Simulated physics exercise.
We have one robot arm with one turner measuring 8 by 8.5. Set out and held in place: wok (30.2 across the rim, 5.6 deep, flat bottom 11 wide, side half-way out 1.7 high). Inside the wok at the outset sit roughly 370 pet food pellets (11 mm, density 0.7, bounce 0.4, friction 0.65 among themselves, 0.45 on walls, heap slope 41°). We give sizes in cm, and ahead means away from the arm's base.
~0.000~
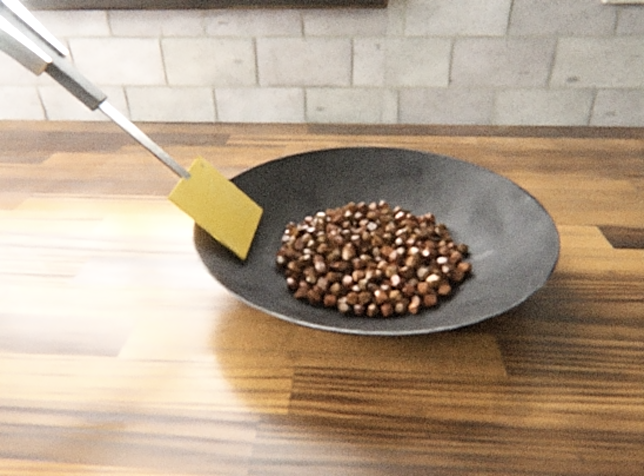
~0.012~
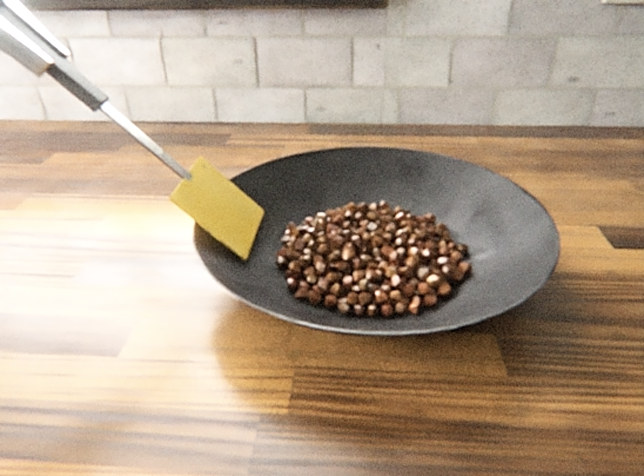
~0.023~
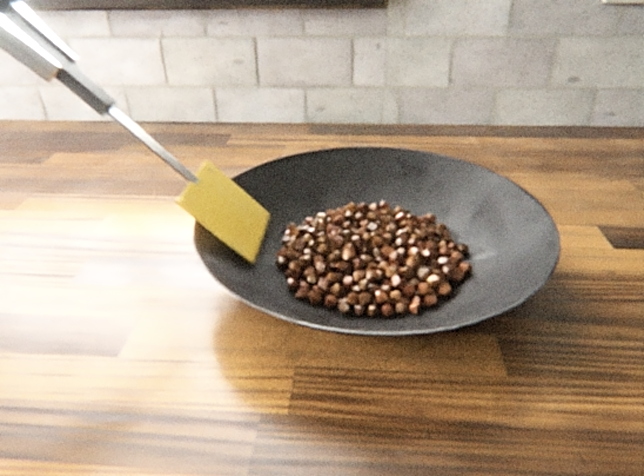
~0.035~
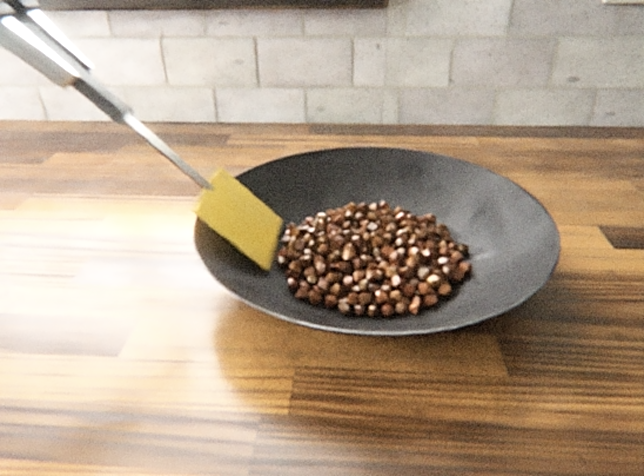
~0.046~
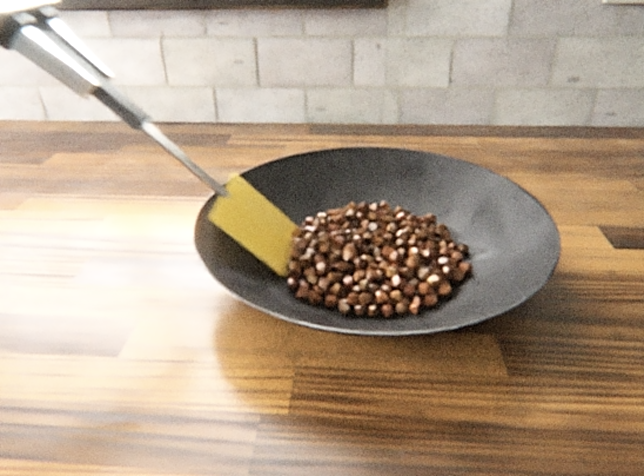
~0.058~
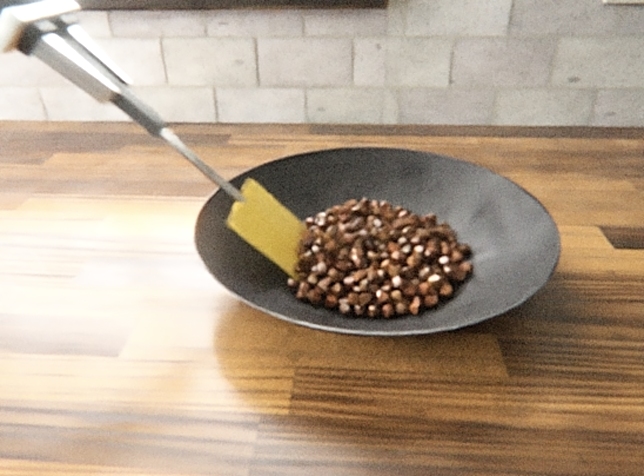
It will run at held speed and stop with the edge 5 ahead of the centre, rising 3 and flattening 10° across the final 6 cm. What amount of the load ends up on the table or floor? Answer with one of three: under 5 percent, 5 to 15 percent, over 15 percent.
5 to 15 percent.
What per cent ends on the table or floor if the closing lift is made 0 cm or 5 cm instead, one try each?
About 10 and 10 per cent.
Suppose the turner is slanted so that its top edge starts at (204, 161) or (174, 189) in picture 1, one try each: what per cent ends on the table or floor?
Close to 5 and 5 percent respectively.
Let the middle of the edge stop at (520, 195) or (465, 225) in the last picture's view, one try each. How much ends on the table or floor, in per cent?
Respectively about 55 and 30 percent end on the table or floor.
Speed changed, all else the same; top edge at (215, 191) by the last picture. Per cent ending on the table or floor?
My guess is around 0 percent.
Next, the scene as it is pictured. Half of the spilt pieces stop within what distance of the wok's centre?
That distance comes to about 26 cm.
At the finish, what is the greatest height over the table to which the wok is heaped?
Top of the heap: Roughly 6.5 cm above the table top.
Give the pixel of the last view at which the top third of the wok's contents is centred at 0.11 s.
The middle sits at approx. (419, 232).
After 0.09 s, sloping 46°, highest piece 6 above the table; 373 in the wok.
After 0.11 s, sloping 43°, highest piece 8 above the table; 373 in the wok.
After 0.33 s, sloping 36°, highest piece 7 above the table; 345 in the wok, 17 on the table or floor, 11 on the blade or in flight.
After 1.38 s, sloping 36°, highest piece 6 above the table; 345 in the wok, 28 on the table or floor.
In the end, 345 in the wok, 28 on the table or floor. That is 8 % on the table or floor.
